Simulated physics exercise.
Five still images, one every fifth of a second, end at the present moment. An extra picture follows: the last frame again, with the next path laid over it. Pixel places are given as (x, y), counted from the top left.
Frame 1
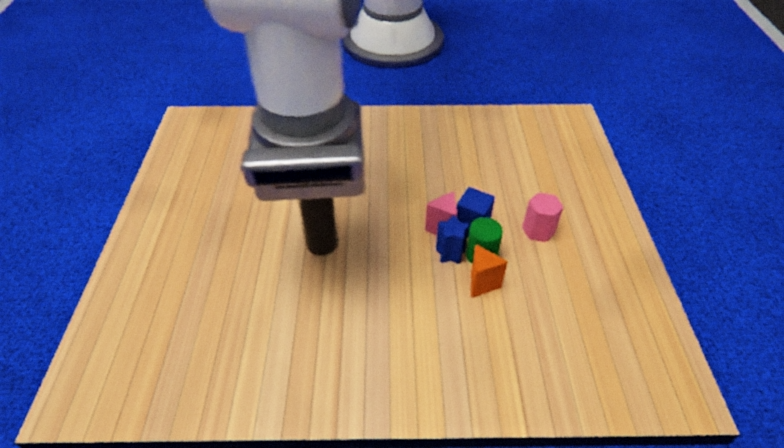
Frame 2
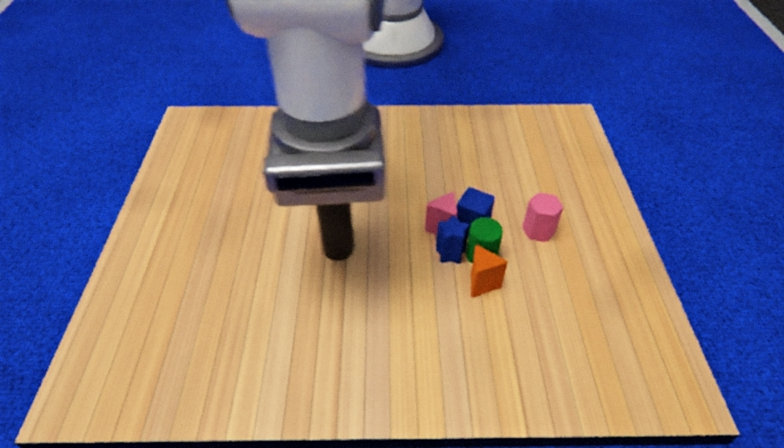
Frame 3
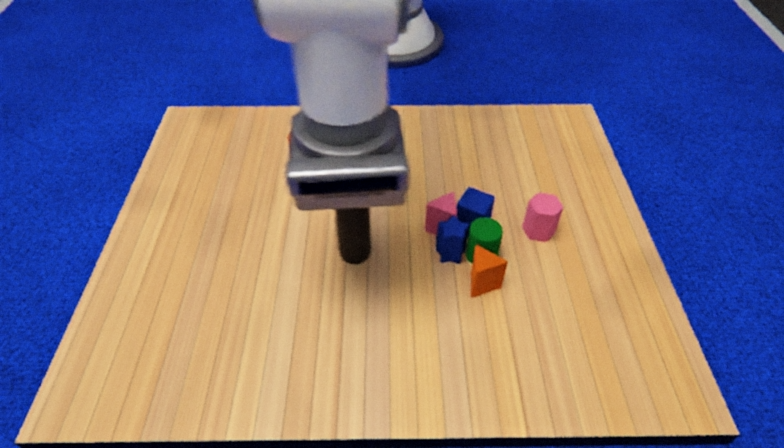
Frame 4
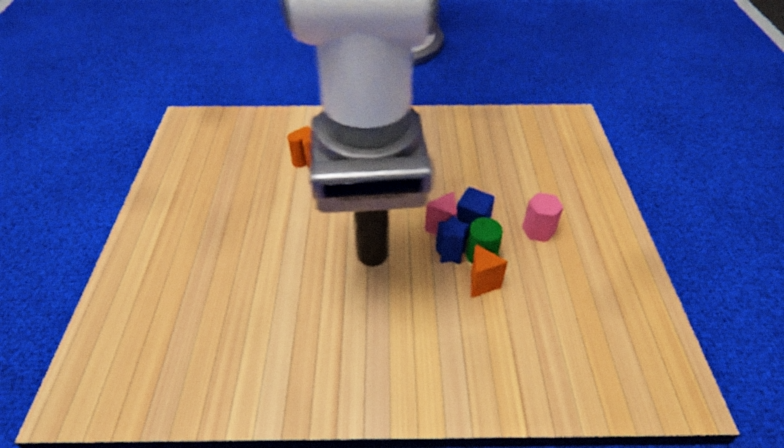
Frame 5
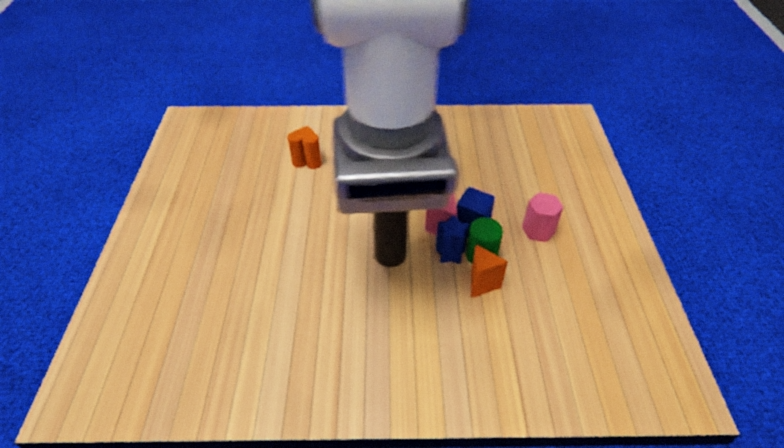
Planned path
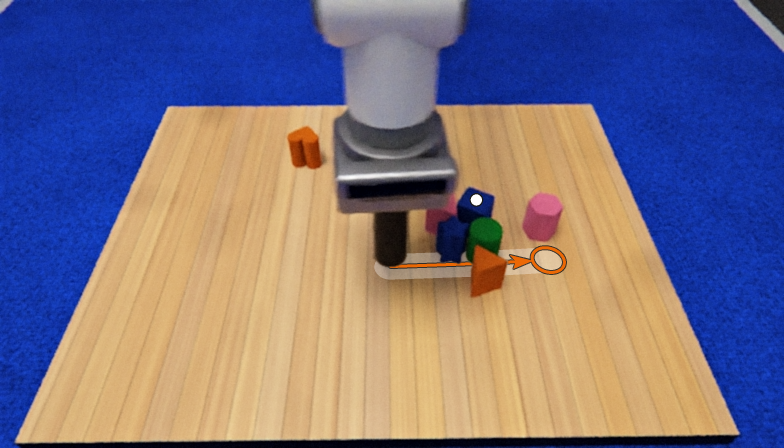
The footage shows a robot arm holding a dark stick over a wooden board, moving steadily right toward a cluster of colored blocks, while an orange block behind it comes into view and none of the blocks move.
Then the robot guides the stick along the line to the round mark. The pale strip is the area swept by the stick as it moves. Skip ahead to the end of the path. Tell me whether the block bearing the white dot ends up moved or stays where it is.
It ends up somewhere else.
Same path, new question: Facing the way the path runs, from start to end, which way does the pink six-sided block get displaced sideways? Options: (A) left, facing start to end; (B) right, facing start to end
A.
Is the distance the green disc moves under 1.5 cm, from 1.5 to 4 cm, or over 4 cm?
My estimate: Beyond 4 cm.
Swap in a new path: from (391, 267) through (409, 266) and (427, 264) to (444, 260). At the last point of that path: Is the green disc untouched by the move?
Answer: No.
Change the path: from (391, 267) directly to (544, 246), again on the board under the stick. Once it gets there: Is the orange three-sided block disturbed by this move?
It keeps its position.
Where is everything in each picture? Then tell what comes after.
In the first picture, stick tip (322, 245); block tops, blue star block (454, 227); blue square (476, 200); green disc (487, 229); orange three-sided block (487, 259); pink six-sided block (546, 204).
In the second picture, stick (339, 250); blocks unchanged.
In the third picture, stick (355, 253); blocks unchanged.
In the fourth picture, stick (373, 255); blocks unchanged.
In the fifth picture, stick (391, 256); blue star block (454, 227); blue square (476, 200); green disc (487, 229); orange three-sided block (487, 259); pink six-sided block (546, 204).
Path on the board, in a line from (391, 267) to (548, 260); the dot is on the blue square.
On the path given first. One third of the way, stick (445, 254); blue star block (466, 224), turned 30° anticlockwise; green disc (497, 226).
Two thirds of the way, stick (499, 252); blue star block (498, 216), turned 80° anticlockwise; blue square (482, 195), turned 40° anticlockwise; green disc (529, 217); orange three-sided block (501, 259), turned 75° clockwise; pink six-sided block (551, 204), turned 15° anticlockwise.
At the end, stick (552, 249); blue star block (500, 215), turned 90° anticlockwise; blue square (482, 195), turned 40° anticlockwise; green disc (550, 210); orange three-sided block (501, 259), turned 75° clockwise; pink six-sided block (558, 190).
